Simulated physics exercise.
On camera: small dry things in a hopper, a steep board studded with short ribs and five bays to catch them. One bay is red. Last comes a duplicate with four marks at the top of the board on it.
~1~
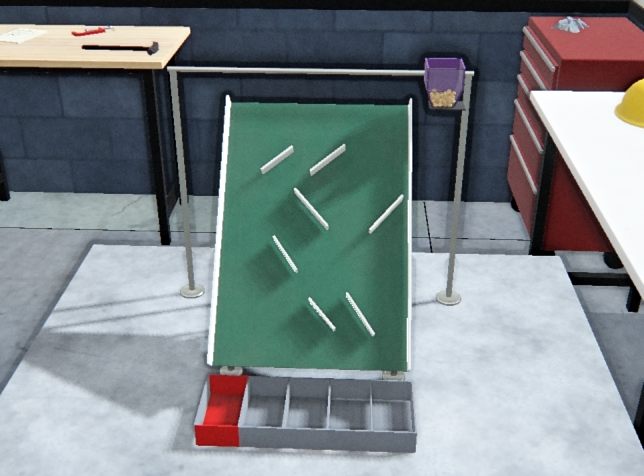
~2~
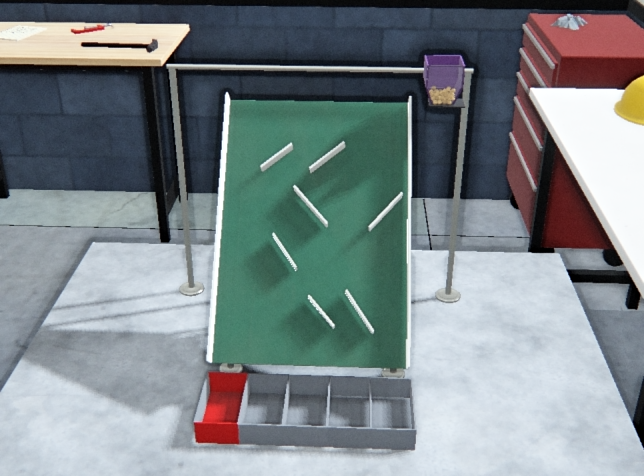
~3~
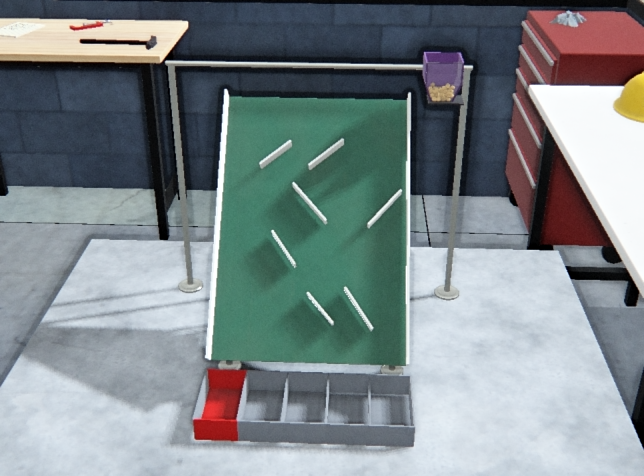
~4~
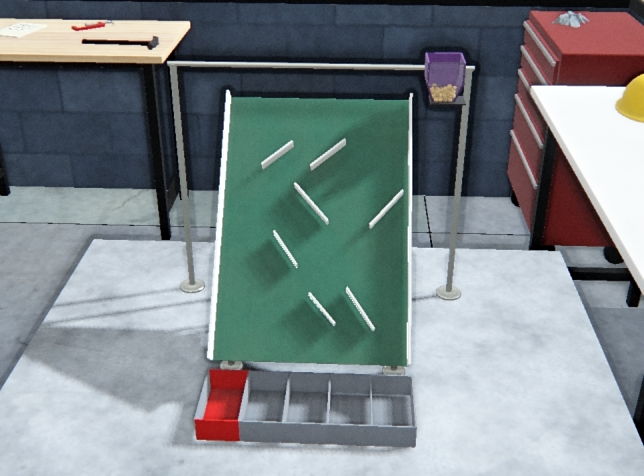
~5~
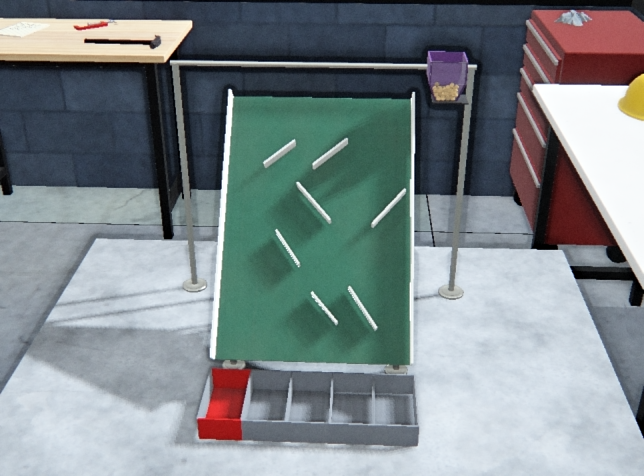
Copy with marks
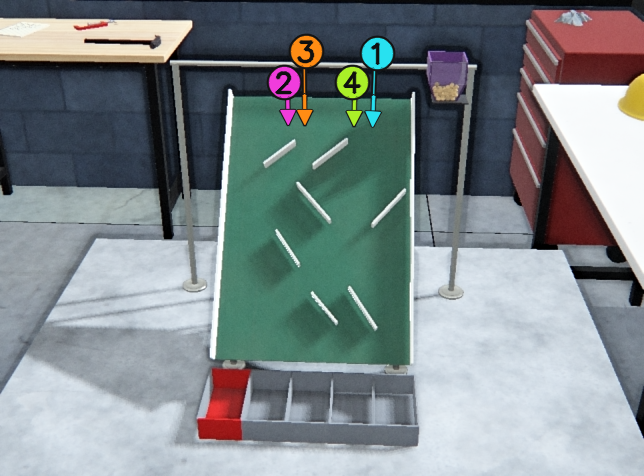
We see a steep green board studded with short white ribs, a purple hopper of dried chickpeas at its upper right and five bays below, the leftmost red; the view shifts very slightly, but nothing else visibly moves.
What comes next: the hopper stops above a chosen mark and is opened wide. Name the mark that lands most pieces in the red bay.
I would pick mark 2.
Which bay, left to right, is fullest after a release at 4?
The fifth.
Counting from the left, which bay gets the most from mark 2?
The first.
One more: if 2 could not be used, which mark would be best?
Here it is mark 3.
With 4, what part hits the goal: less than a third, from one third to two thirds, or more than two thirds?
Mark 4 gives less than a third.
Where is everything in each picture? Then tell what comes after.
Hopper (442, 96), dried chickpeas, door shut, in the first frame.
Ribs (261, 167) to (292, 144), (310, 168) to (344, 142), (294, 186) to (327, 223), in the second frame.
Ribs (368, 224) to (401, 190), (272, 230) to (295, 264), (307, 292) to (333, 323), in the third frame.
Ribs (347, 287) to (374, 329), in the fourth frame.
Red bay (220, 428), number 1 of 5 from the left, in the fifth frame.
On the marked copy, mark 1 meets the board at (372, 121); mark 2 meets the board at (288, 119); mark 3 meets the board at (304, 119); mark 4 meets the board at (354, 120).
If 1 is chosen, not one piece in the red bay, almost all in other bays, about a tenth outside the box.
If 2 is chosen, roughly half in the red bay, about a tenth in other bays, roughly a third outside the box.
If 3 is chosen, roughly a quarter in the red bay, roughly two thirds in other bays, about a tenth outside the box.
If 4 is chosen, just a few in the red bay, the larger part in other bays, about a tenth outside the box.
